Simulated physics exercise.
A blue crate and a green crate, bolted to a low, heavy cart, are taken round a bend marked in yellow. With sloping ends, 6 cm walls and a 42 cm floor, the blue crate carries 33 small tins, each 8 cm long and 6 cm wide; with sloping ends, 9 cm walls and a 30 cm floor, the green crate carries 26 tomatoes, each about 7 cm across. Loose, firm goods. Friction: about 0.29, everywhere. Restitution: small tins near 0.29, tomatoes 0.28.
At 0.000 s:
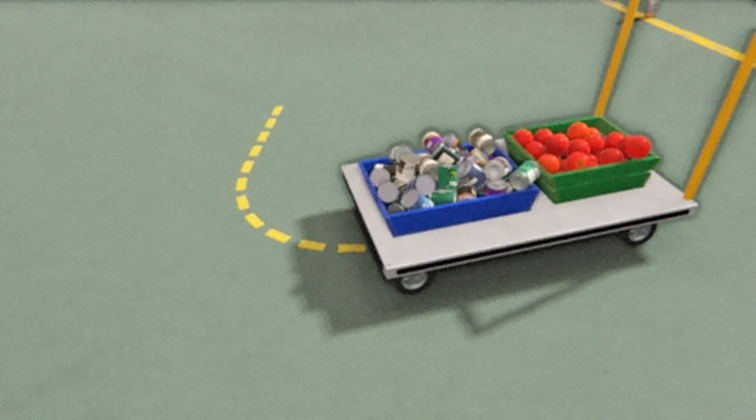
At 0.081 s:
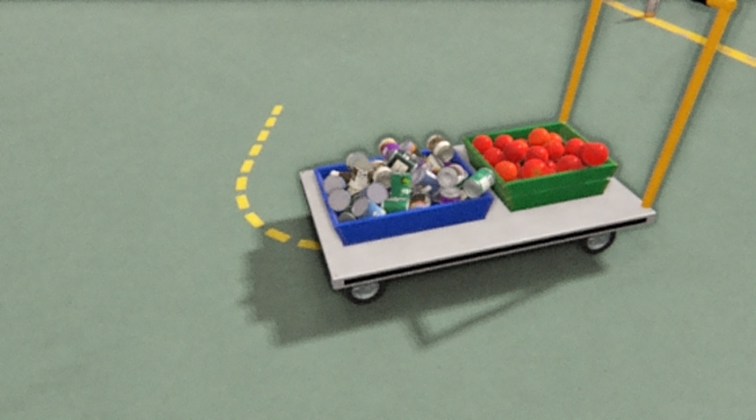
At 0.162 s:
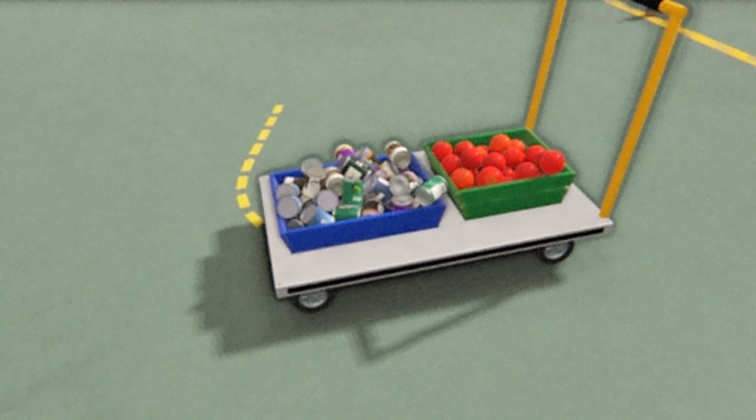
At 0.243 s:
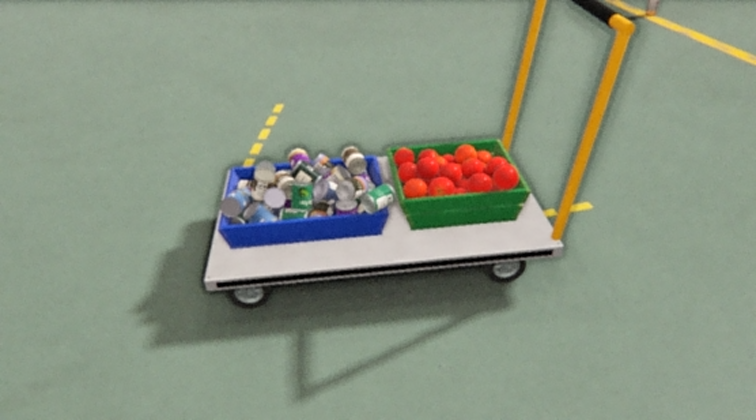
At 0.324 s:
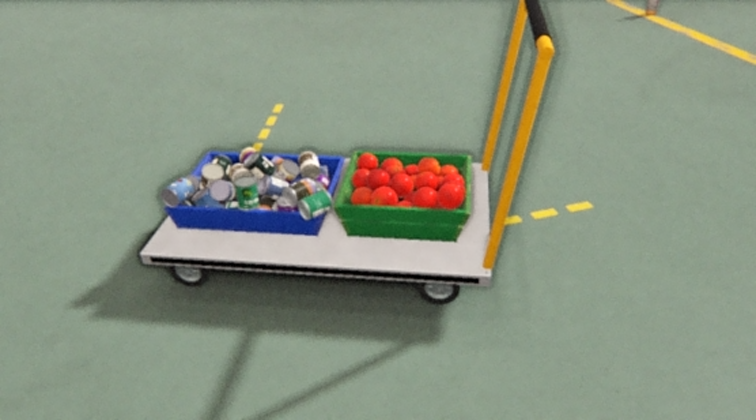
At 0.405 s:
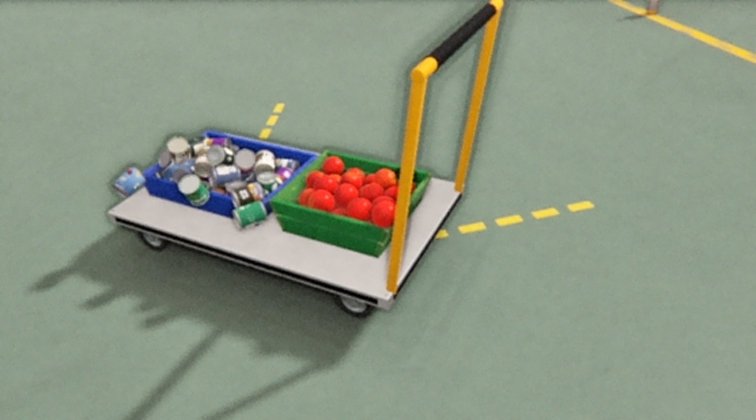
A flat cart carrying a blue crate of small tins and a green crate of tomatoes rolled left across the floor, then swung its handle end toward the viewer as a few tins spilled out.
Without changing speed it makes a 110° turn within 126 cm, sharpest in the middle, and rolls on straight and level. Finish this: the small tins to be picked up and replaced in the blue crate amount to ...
... more than one in six.
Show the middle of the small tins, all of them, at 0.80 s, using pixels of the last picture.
Roughly (240, 91).
After 0.46 s, 5 of 33 out of the blue crate and 1 of 26 out of the green crate.
After 0.60 s, 9 of 33 out of the blue crate and 1 of 26 out of the green crate.
After 0.80 s, 12 of 33 out of the blue crate and 2 of 26 out of the green crate.
Outcome (at 1.25 s), 12 of 33 out of the blue crate and 2 of 26 out of the green crate. Asked share, 12 of 33, 36 per cent.
